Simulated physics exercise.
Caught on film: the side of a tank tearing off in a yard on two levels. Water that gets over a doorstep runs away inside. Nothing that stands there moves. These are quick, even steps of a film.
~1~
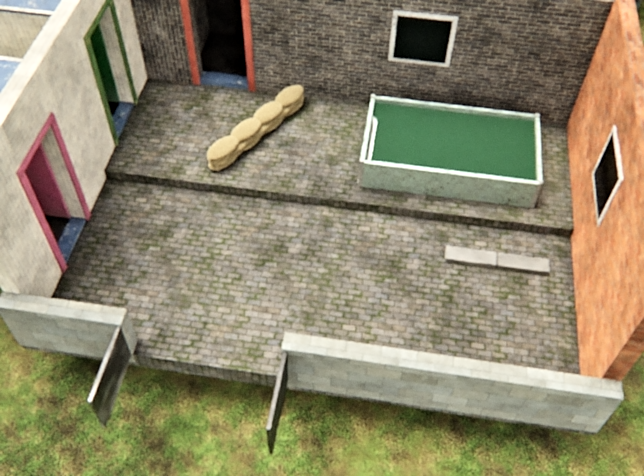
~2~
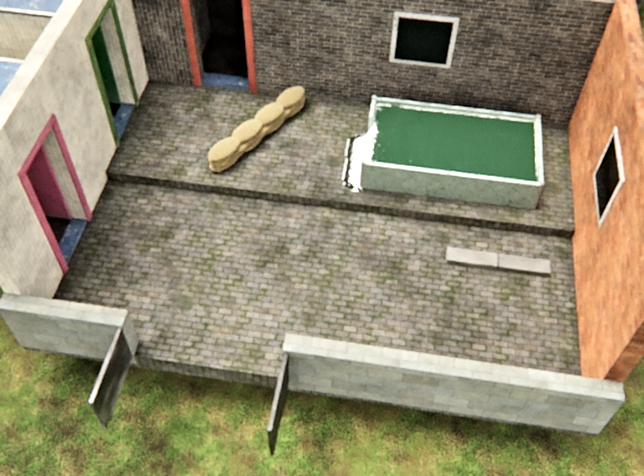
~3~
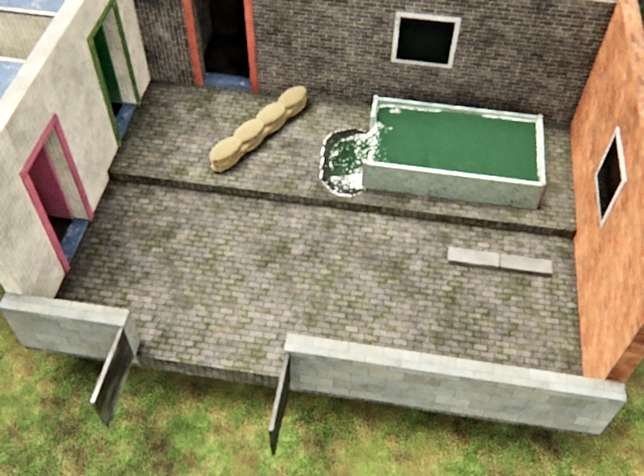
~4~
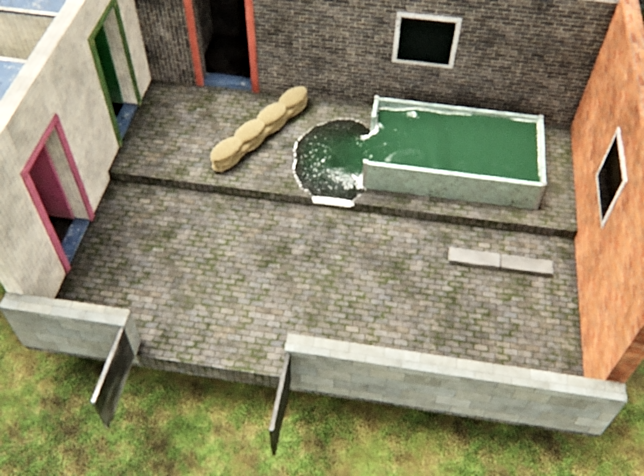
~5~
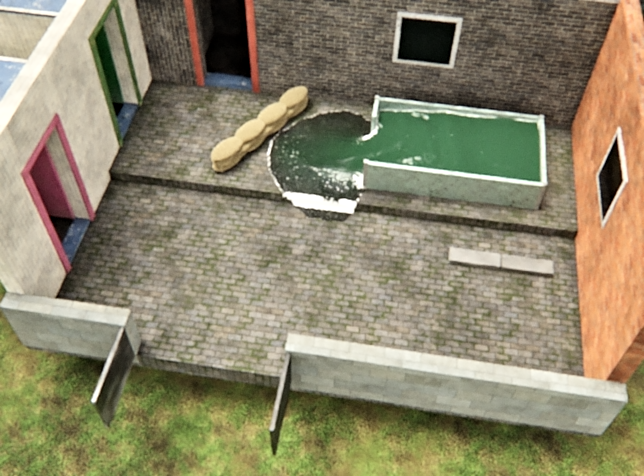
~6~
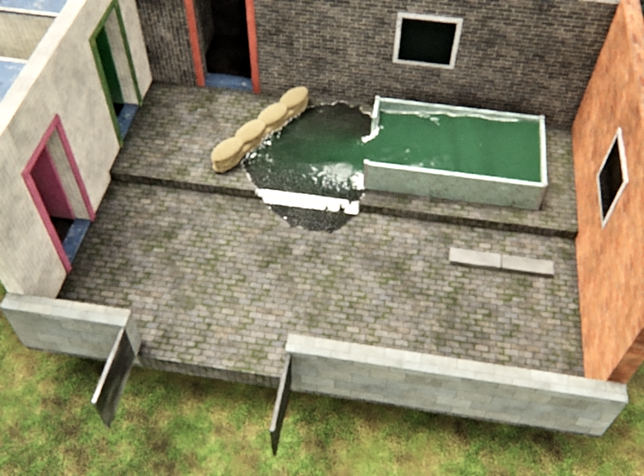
In a walled yard on two levels, the left side of a tank of green water gave way, and water poured out leftward, spreading across the paving to the lumpy tan barrier and over the step.
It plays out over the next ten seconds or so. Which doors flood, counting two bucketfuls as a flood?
One by one: The red door stays under that; the green door stays under that; the pink door takes more than that.
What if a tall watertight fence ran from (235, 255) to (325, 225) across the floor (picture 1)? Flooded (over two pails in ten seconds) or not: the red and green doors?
The red one lets less in, the green one keeps below it.
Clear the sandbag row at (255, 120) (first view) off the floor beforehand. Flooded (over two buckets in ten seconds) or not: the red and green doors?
One by one: Red takes less; green takes more.
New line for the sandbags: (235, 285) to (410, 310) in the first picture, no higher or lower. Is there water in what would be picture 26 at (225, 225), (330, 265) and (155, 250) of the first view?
One after the other: Wet, free of water, wet.
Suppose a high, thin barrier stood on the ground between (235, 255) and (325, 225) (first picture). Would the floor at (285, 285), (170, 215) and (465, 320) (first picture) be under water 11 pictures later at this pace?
One after the other: Dry, flooded, dry.
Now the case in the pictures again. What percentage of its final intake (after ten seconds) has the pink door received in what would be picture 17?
Near 0 in a hundred.
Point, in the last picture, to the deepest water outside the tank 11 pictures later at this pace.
Near (276, 141).
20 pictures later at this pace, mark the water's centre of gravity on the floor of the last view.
I would point to (326, 190).
A moment on, water covers 15 % of the floor; the red door not reached, the green door not reached, the pink door not reached.
Next, water covers 30 % of the floor; the red door not reached, the green door not reached, the pink door wet at the sill, nothing in.
Then, water covers 35 % of the floor; the red door wet at the sill, nothing in, the green door not reached, the pink door under two buckets in.
Later, water covers 45 % of the floor; the red door wet at the sill, nothing in, the green door not reached, the pink door over two buckets in.
In the end, water covers 50 % of the floor; the red door wet at the sill, nothing in, the green door not reached, the pink door over two buckets in.
